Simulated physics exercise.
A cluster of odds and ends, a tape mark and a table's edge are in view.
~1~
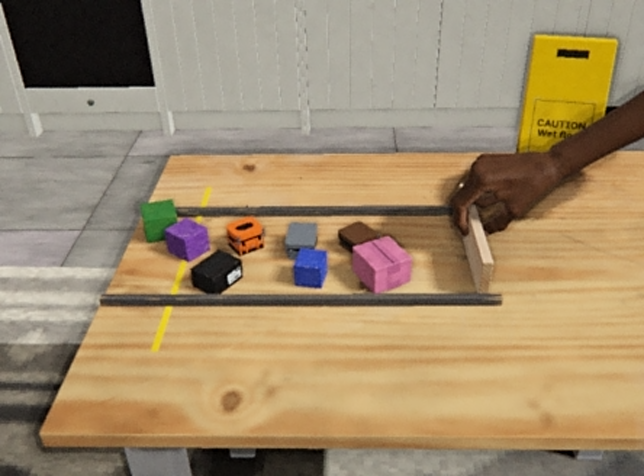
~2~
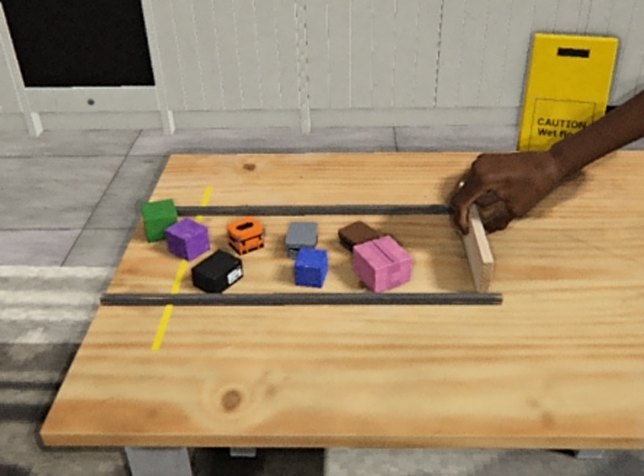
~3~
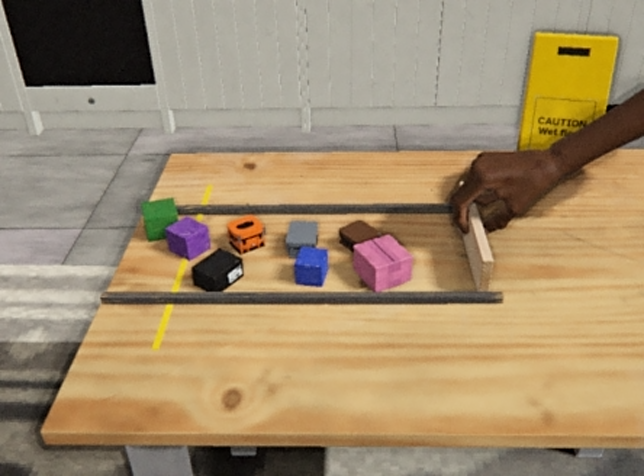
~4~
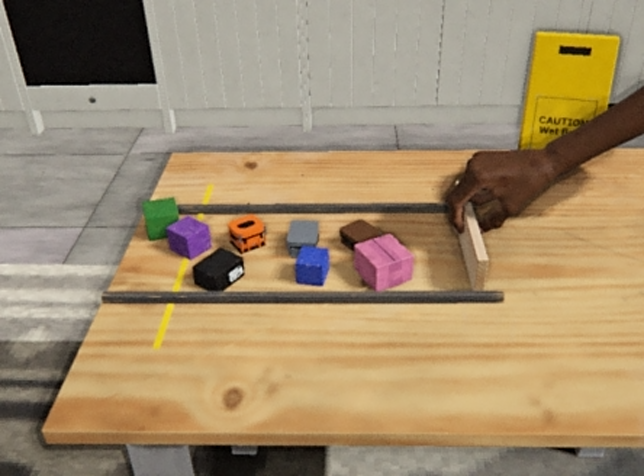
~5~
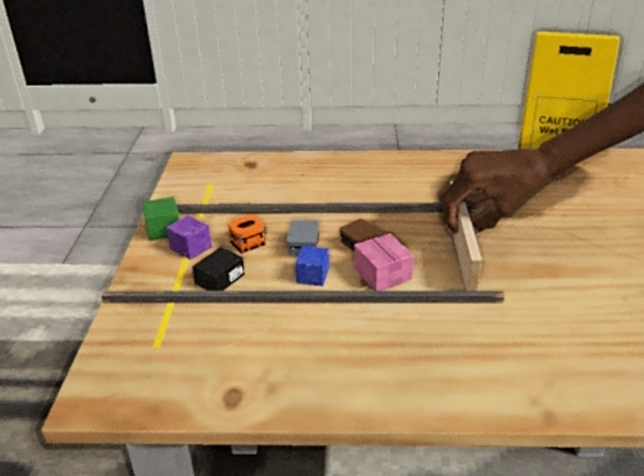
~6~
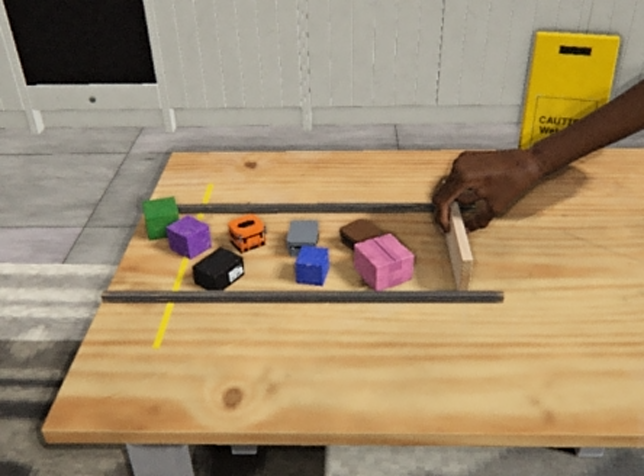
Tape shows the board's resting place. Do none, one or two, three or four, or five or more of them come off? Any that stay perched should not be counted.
Three or four of them come off.
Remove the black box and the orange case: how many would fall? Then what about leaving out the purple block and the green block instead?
Fallen: 2 in the first try, 2 in the other.
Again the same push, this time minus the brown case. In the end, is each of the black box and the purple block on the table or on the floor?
Looking at the two, the black box ends up below and the purple block stays up top.
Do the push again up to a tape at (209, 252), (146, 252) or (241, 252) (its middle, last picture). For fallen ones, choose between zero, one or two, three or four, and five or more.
One to two; more than four; zero.
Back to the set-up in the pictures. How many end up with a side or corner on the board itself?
2.
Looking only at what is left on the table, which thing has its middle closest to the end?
It's the orange case that ends nearest.
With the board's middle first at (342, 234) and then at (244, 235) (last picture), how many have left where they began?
One spot: 4. Other spot: 8.
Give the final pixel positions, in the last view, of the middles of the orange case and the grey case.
The first comes to rest at (136, 218), and the second at (142, 239).
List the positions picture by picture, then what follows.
The first frame shows green block (160, 221); purple block (188, 240); black box (217, 273); board (473, 237); tape (187, 255).
The second frame shows purple block (188, 239); board (473, 236).
The third frame shows black box (218, 272); blue block (312, 267).
The fourth frame shows green block (162, 219); grey case (304, 239).
The fifth frame shows purple block (189, 237); brown case (360, 238).
The sixth frame shows green block (162, 218); purple block (189, 237); black box (219, 270); board (455, 234); tape (188, 252).
Soon after, none off yet; green block at rest near (162, 218); purple block at rest near (189, 237); black box at rest near (219, 270).
After that, none off yet; green block at rest near (162, 218); purple block moving near (182, 237); black box displaced about its own width near (176, 273).
In the end, the number that fall off is three or four; gone, black box, purple block and green block.
